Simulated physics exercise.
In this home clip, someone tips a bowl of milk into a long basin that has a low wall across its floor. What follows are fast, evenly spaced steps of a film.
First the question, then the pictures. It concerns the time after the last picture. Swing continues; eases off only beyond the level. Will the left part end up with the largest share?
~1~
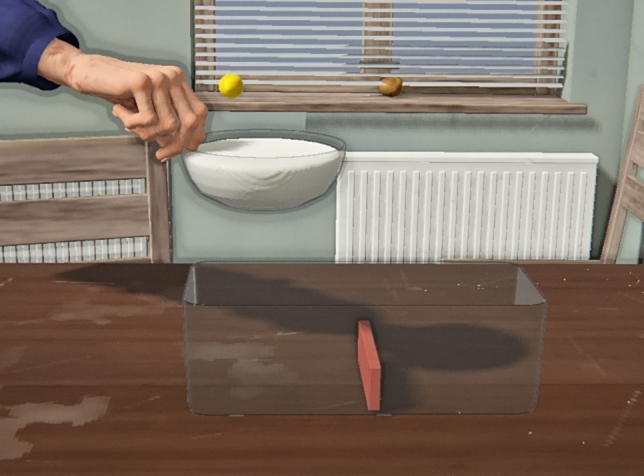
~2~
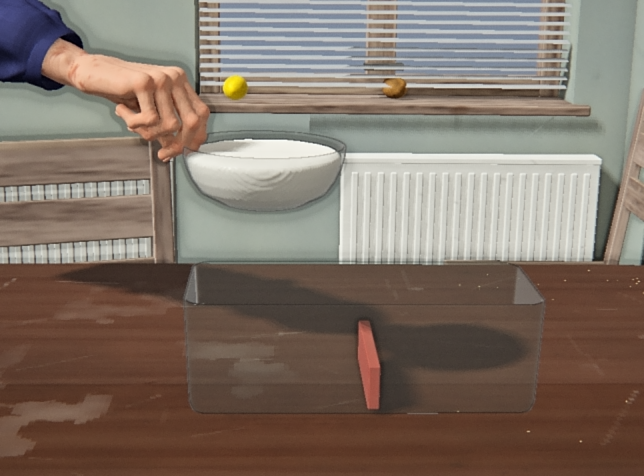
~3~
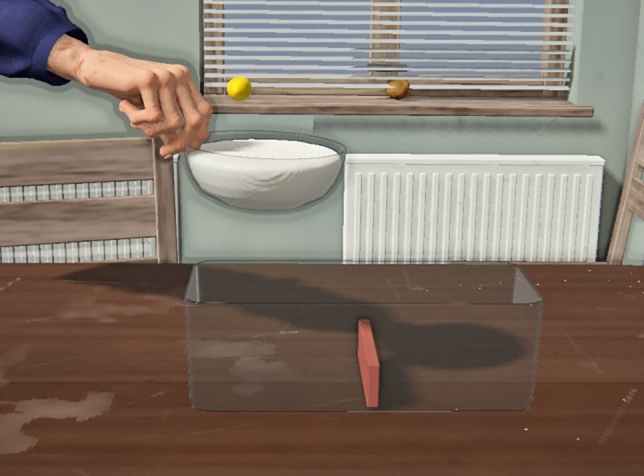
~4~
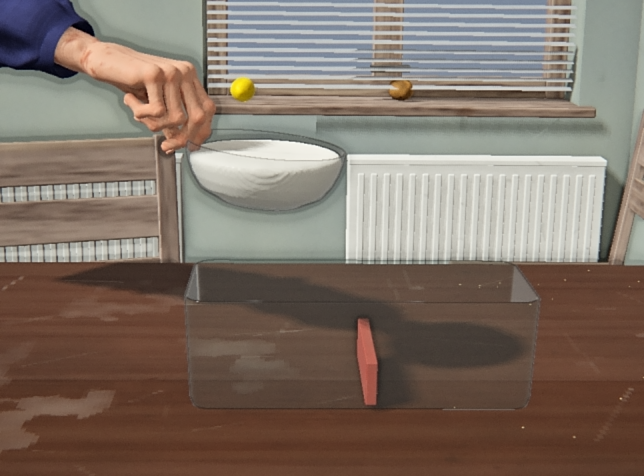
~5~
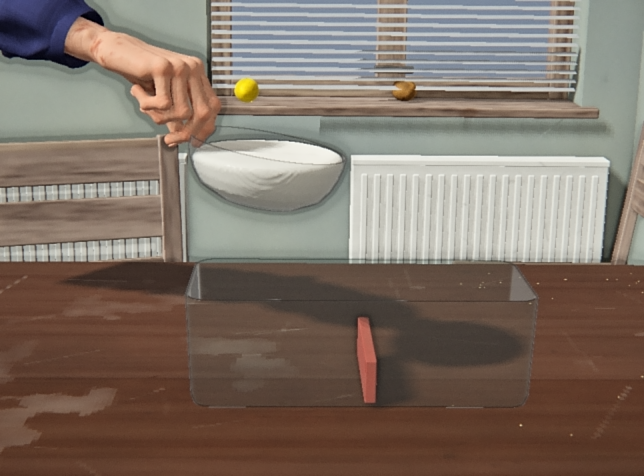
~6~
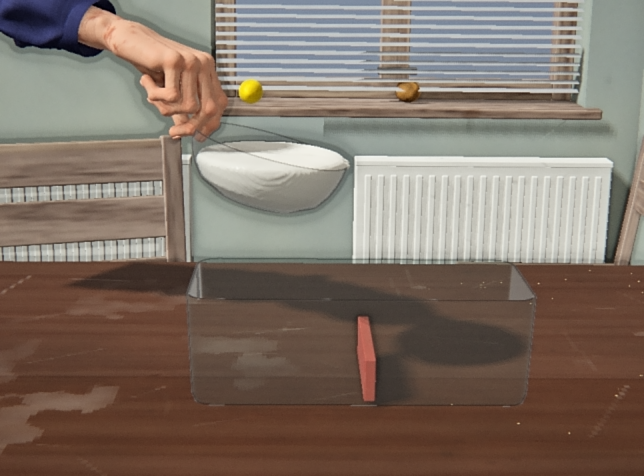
The winner is the right compartment.
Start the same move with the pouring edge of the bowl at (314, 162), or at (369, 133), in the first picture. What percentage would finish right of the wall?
First try 45 %, second try 85 %.
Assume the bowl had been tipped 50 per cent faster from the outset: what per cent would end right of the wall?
Around 65 percent ends up there.
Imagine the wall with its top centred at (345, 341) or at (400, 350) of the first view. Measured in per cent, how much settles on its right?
Record: Case 1 near 85 %, case 2 near 50 %.
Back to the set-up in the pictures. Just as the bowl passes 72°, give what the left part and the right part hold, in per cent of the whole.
Left 5 per cent, right 50 per cent.
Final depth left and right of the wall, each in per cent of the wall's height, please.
On the left 20 %, on the right 50 %.
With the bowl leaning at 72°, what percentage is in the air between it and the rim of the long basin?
That comes to near 25 percent.
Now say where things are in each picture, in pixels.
In the first frame, tilt 0°; pouring edge (345, 145); surface from (185, 152) to (341, 152); the long basin's rim runs from (188, 284) to (532, 284); the wall's top is at (369, 344).
In the second frame, tilt 1°; pouring edge (345, 147); surface from (187, 151) to (341, 154).
In the third frame, tilt 2°; pouring edge (345, 150); surface from (188, 150) to (341, 155).
In the fourth frame, tilt 6°; pouring edge (345, 155); surface from (190, 150) to (342, 156).
In the fifth frame, tilt 10°; pouring edge (345, 160); surface from (193, 150) to (343, 156).
In the sixth frame, tilt 15°; pouring edge (346, 168); surface from (198, 152) to (343, 161); 2 per cent is over the edge.
A moment on, the tilt is 72° and 19 per cent is still to pour, 4 is left of the wall and 50 right of it.
Next, the tilt is 108° and 0 per cent is still to pour, 25 is left of the wall and 74 right of it.
Then the tilt is 117° and 0 per cent is still to pour, 25 is left of the wall and 74 right of it.
Later the tilt is 117° and 0 per cent is still to pour, 25 is left of the wall and 74 right of it.
In the end 25 per cent lies left of the wall, 74 right of it and 0 outside.
